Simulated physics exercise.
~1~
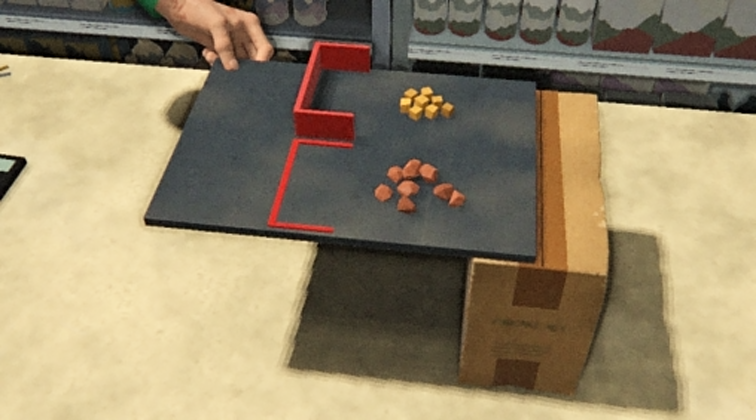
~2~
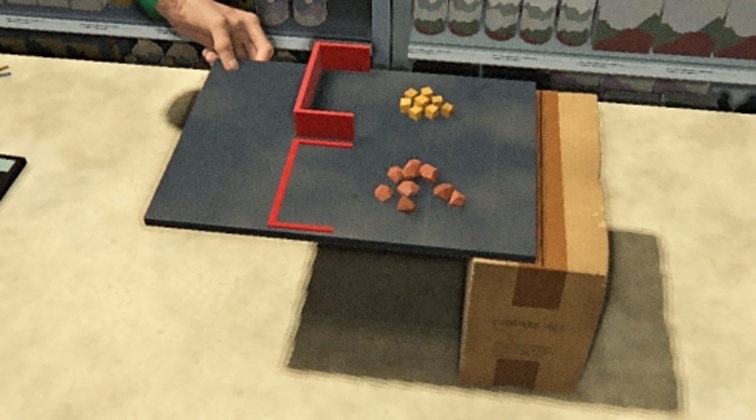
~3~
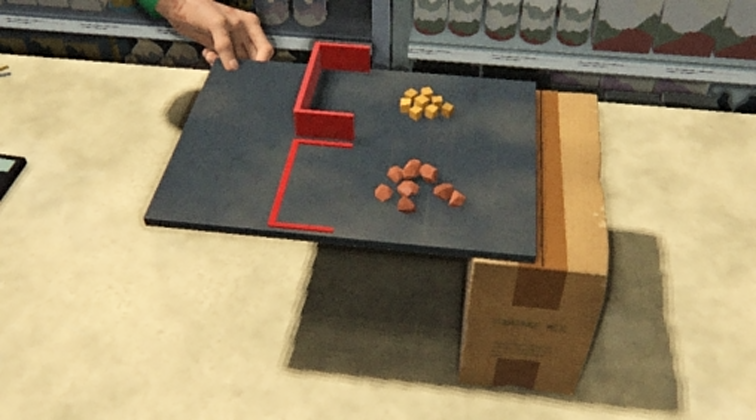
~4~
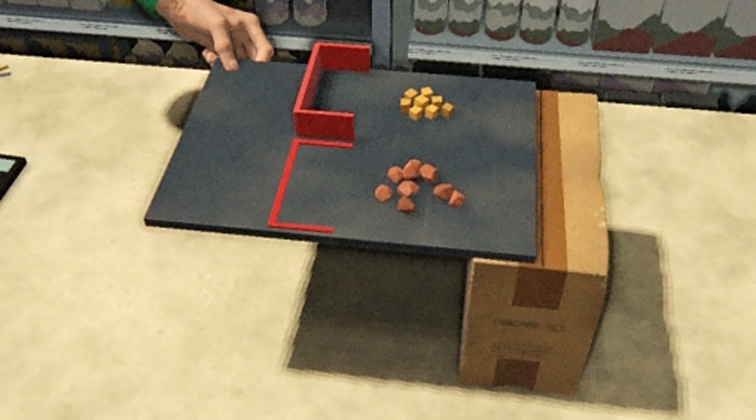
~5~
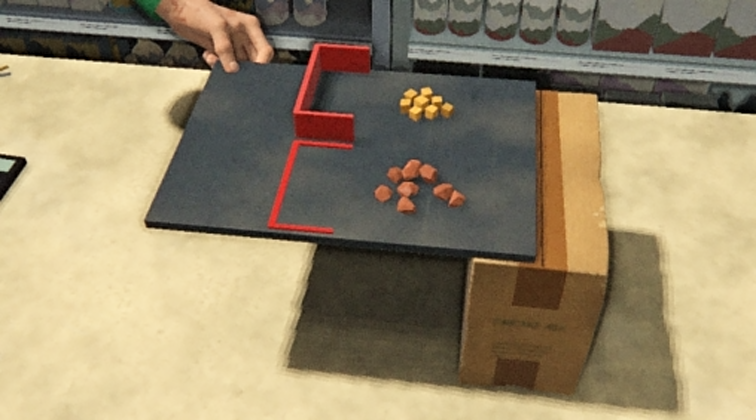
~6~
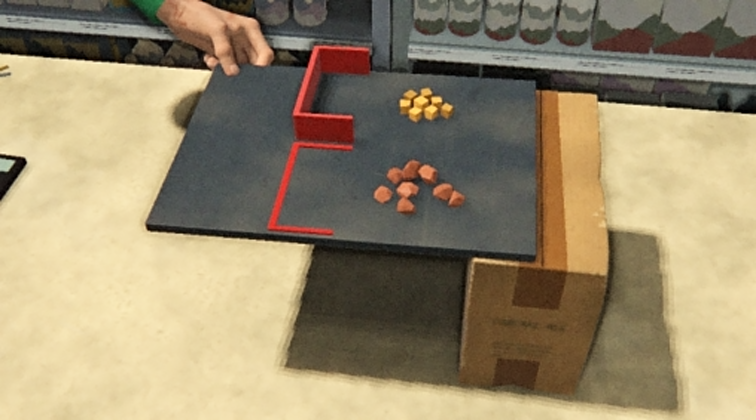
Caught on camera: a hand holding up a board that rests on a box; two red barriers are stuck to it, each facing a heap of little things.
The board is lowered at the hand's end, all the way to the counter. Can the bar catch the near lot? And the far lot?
Near lot: Past the bar; far lot: Held back.
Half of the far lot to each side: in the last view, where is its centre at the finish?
Roughly (353, 179).
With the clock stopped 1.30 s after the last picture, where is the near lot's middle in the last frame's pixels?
Its centre is near (378, 223).
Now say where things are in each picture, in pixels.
In the first picture, held end of the board near (157, 216), level; box near (529, 237), tall, over half the board's length; near lot near (409, 189), a few bits of crushed brick; far lot near (421, 103), a few croutons; near bar near (284, 181), much lower than a piece; far bar near (309, 88), taller than the pieces.
In the second picture, held end of the board near (157, 216), level; far lot near (421, 103).
In the third picture, held end of the board near (157, 216), level; near lot near (409, 189).
In the fourth picture, held end of the board near (157, 216), level; far lot near (421, 104).
In the fifth picture, held end of the board near (157, 218), down by 1°; near lot near (408, 190).
In the sixth picture, held end of the board near (158, 221), down by 1°; box near (529, 237); near lot near (408, 190), not moving; far lot near (421, 105), not moving; near bar near (285, 184); far bar near (308, 91).
Then, 0.63 s on from there, board sloping at 17°; near lot where it was; far lot where it was.
Then, 1.30 s on from there, board sloping at 34°; near lot a little past its bar; far lot on its way down.
Then, 2.09 s on from there, board resting at 42°; near lot the bulk past its bar; far lot has reached its bar.
In the end, board resting at 42°; near lot the bulk past its bar; far lot gathered behind its bar.
